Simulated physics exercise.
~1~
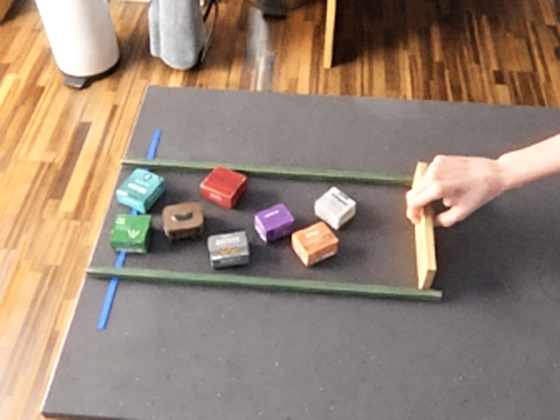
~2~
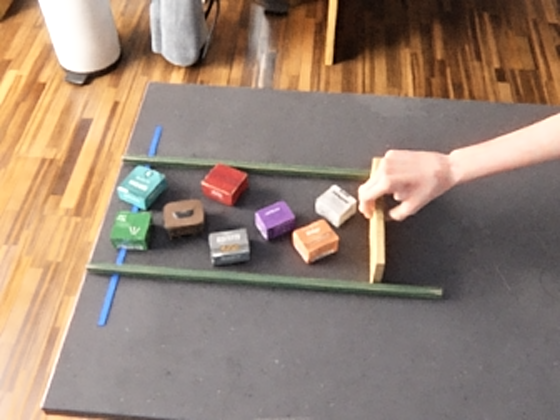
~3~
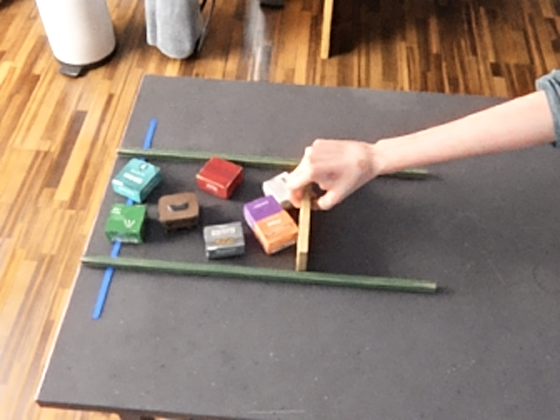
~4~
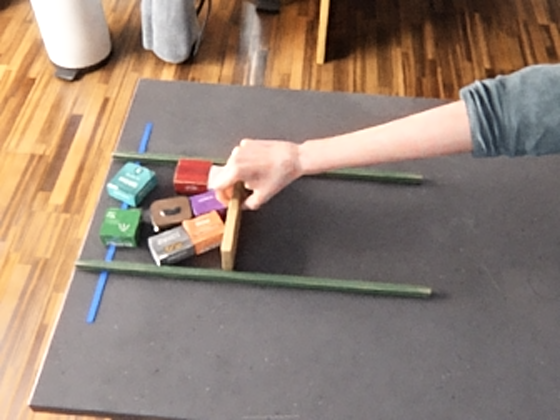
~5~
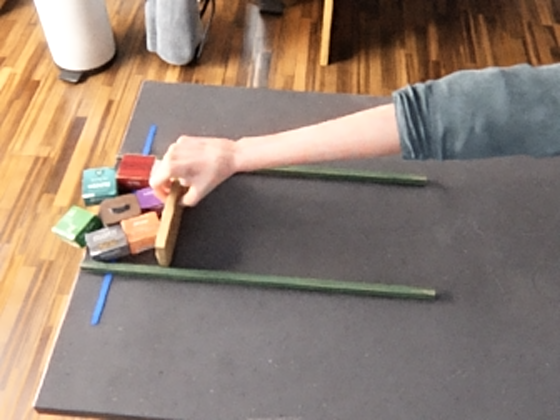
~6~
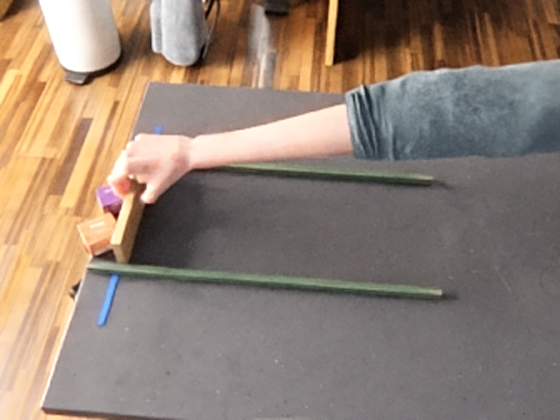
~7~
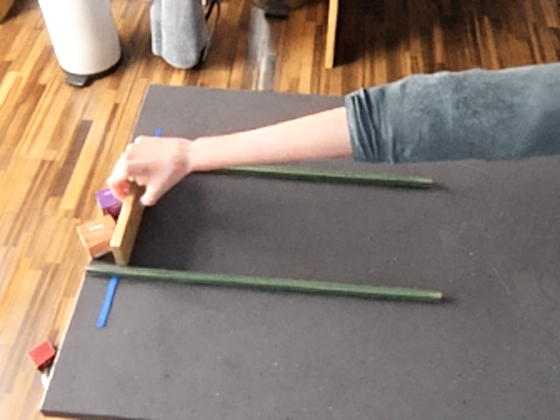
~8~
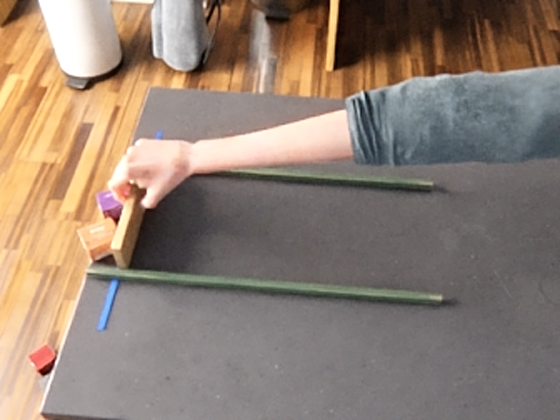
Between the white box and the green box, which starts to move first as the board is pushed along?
The white box starts to move first, while the green box is still at rest near the blue tape. The green box only shifts later, when the cluster is pushed up to the left edge.
